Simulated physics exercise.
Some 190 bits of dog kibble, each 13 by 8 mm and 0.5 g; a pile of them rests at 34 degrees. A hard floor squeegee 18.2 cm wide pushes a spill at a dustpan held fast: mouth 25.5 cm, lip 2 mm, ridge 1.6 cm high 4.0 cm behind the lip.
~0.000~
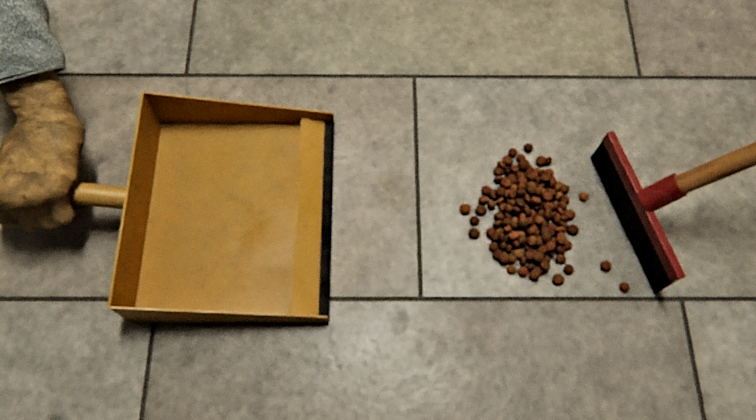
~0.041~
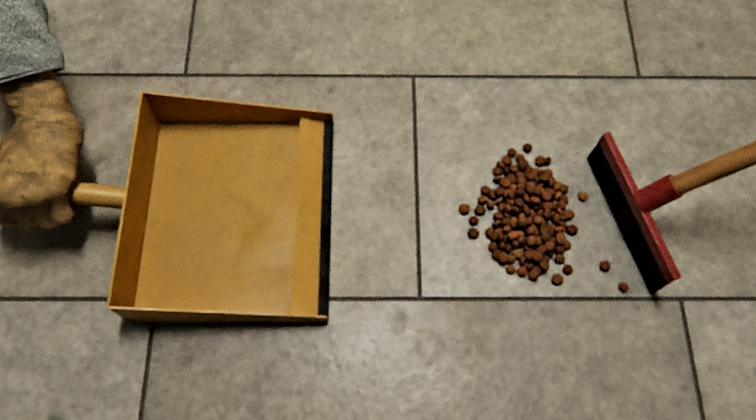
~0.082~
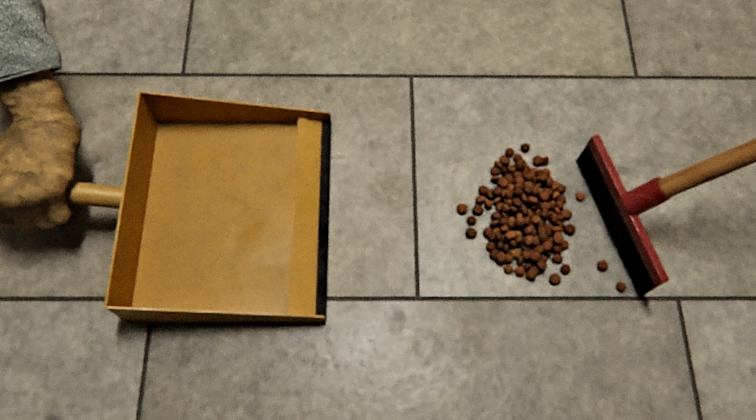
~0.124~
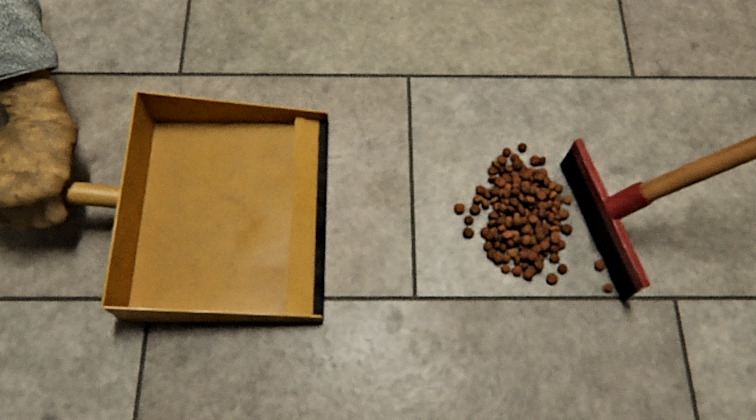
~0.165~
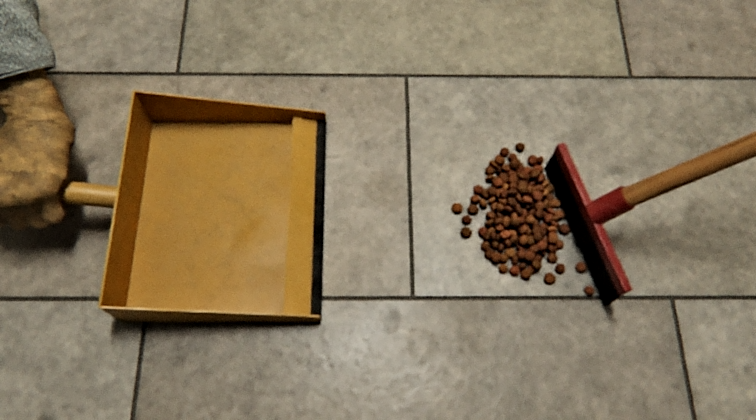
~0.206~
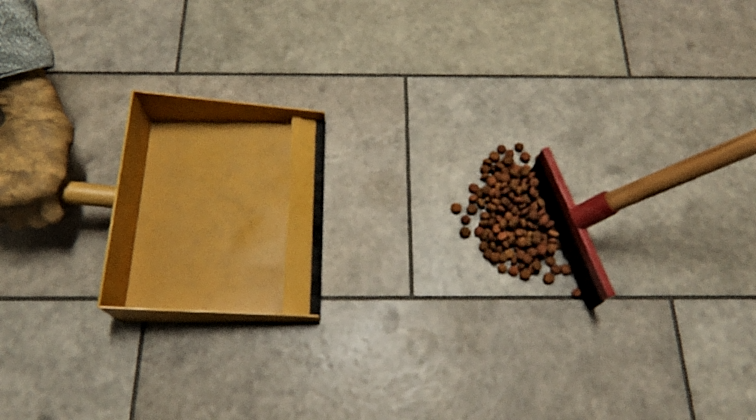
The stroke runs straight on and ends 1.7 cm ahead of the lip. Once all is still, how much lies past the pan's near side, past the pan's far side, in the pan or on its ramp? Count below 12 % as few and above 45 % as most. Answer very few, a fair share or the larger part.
Past the pan's near side: A fair share; past the pan's far side: Very few; in the pan or on its ramp: A fair share.
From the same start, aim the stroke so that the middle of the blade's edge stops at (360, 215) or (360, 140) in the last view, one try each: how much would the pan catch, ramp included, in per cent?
Some 15 and 0 per cent.
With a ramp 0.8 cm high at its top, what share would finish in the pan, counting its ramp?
In that case some 25 per cent.
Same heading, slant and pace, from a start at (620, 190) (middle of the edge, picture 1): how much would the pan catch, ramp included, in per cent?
About 20 per cent.
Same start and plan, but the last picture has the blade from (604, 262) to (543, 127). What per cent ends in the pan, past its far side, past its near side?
Pan 5, far 5, near 0.
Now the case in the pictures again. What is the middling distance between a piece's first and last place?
About 24 cm.
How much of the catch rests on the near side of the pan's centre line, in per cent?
Some 100 per cent.
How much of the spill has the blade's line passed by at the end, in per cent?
About 30 per cent.
After 0.48 s, middle of the blade 17 cm from the lip; 0 % over the lip, far side 0 %, near side 0 %.
After 0.66 s, middle of the blade 9 cm from the lip; 0 % over the lip, far side 0 %, near side 10 %.
After 0.97 s, middle of the blade 4 cm from the lip; 15 % over the lip, far side 0 %, near side 20 %.
By 1.3 s all is still; near side 20 %, far side 0 %, pan 15 %, in front of the lip or behind the blade 65 %.
